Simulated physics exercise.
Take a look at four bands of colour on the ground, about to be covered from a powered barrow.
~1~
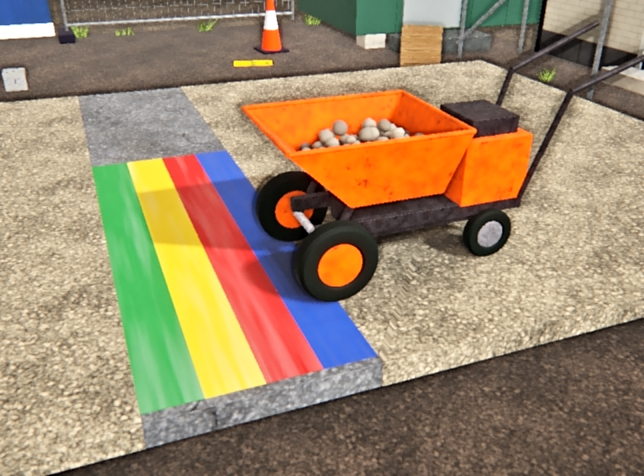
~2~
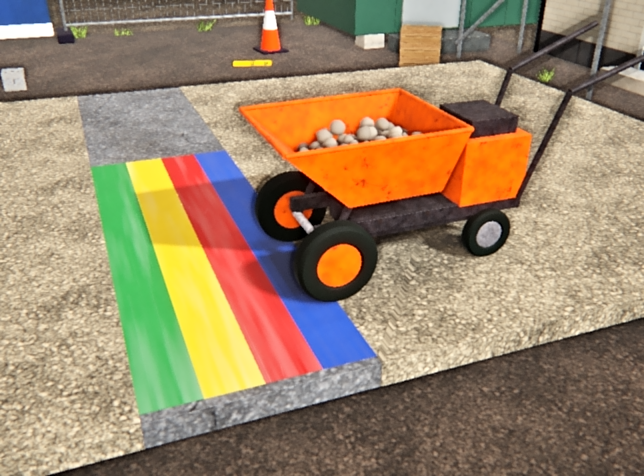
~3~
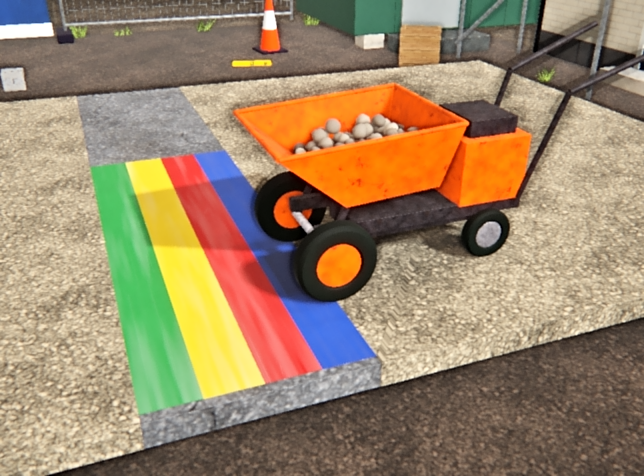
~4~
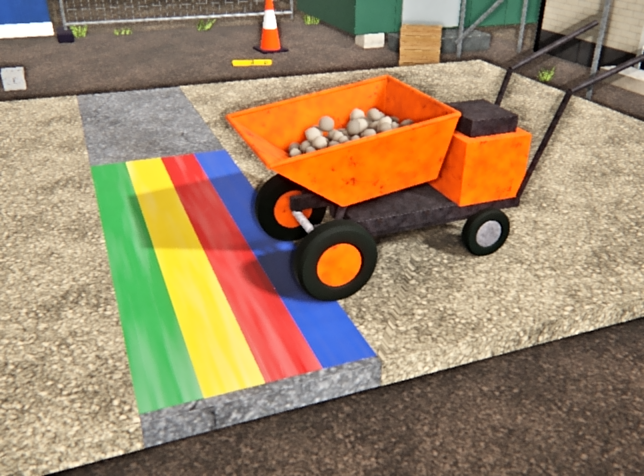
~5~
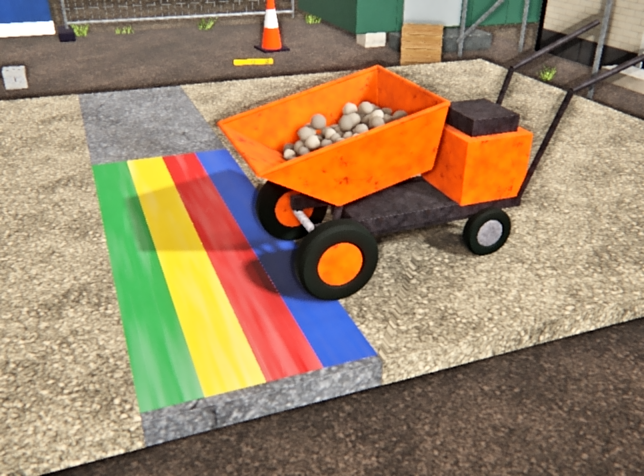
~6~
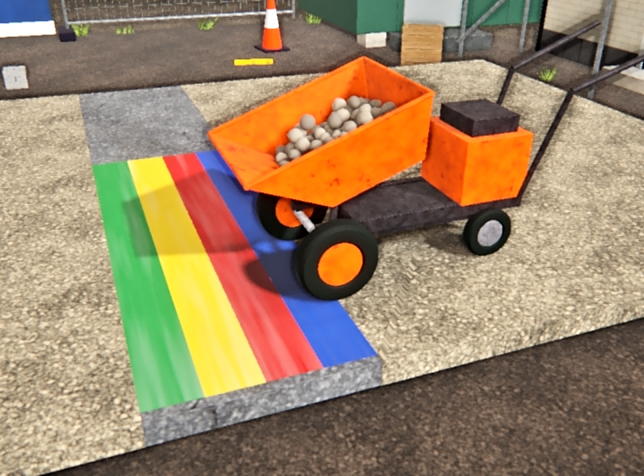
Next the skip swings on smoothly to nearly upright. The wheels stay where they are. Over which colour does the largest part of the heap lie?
Over the green one.
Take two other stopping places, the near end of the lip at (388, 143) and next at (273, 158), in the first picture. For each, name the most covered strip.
First: The red strip; second: Green.
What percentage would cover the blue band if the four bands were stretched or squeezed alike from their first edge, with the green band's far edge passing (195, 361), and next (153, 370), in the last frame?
Near 0 in a hundred and near 0 in a hundred.
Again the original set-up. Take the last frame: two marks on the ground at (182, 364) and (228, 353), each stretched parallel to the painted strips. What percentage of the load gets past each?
That's 60 per cent for the first and 70 per cent for the second.
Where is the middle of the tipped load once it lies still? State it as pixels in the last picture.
(137, 289).
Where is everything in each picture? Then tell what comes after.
The first frame shows lip of the skip near (289, 156), level; top of the load near (368, 148), river pebbles; blue strip near (328, 328); red strip near (276, 339); yellow strip near (221, 352); green strip near (162, 365).
The second frame shows lip of the skip near (286, 157), level; top of the load near (380, 144).
The third frame shows lip of the skip near (279, 161), tipped barely; top of the load near (375, 141).
The fourth frame shows lip of the skip near (270, 167), tipped a little; top of the load near (389, 138).
The fifth frame shows lip of the skip near (259, 175), tipped a little; top of the load near (381, 131).
The sixth frame shows lip of the skip near (247, 187), tipped clearly; top of the load near (371, 125); blue strip near (328, 326); red strip near (276, 338); yellow strip near (221, 350); green strip near (162, 363).
Shortly afterwards, skip tipped steeply; the whole lot in the skip.
Next, skip tipped right over; near half in the skip; near a quarter over the yellow strip; near a third over the green strip; only a few off the paint.
Some moments later, skip tipped right over; near a quarter in the skip; a little over the yellow strip; near half over the green strip; near a quarter off the paint.
In the end, skip tipped right over; near a quarter in the skip; none at all over the blue strip; none at all over the red strip; a little over the yellow strip; near half over the green strip; near a quarter off the paint.
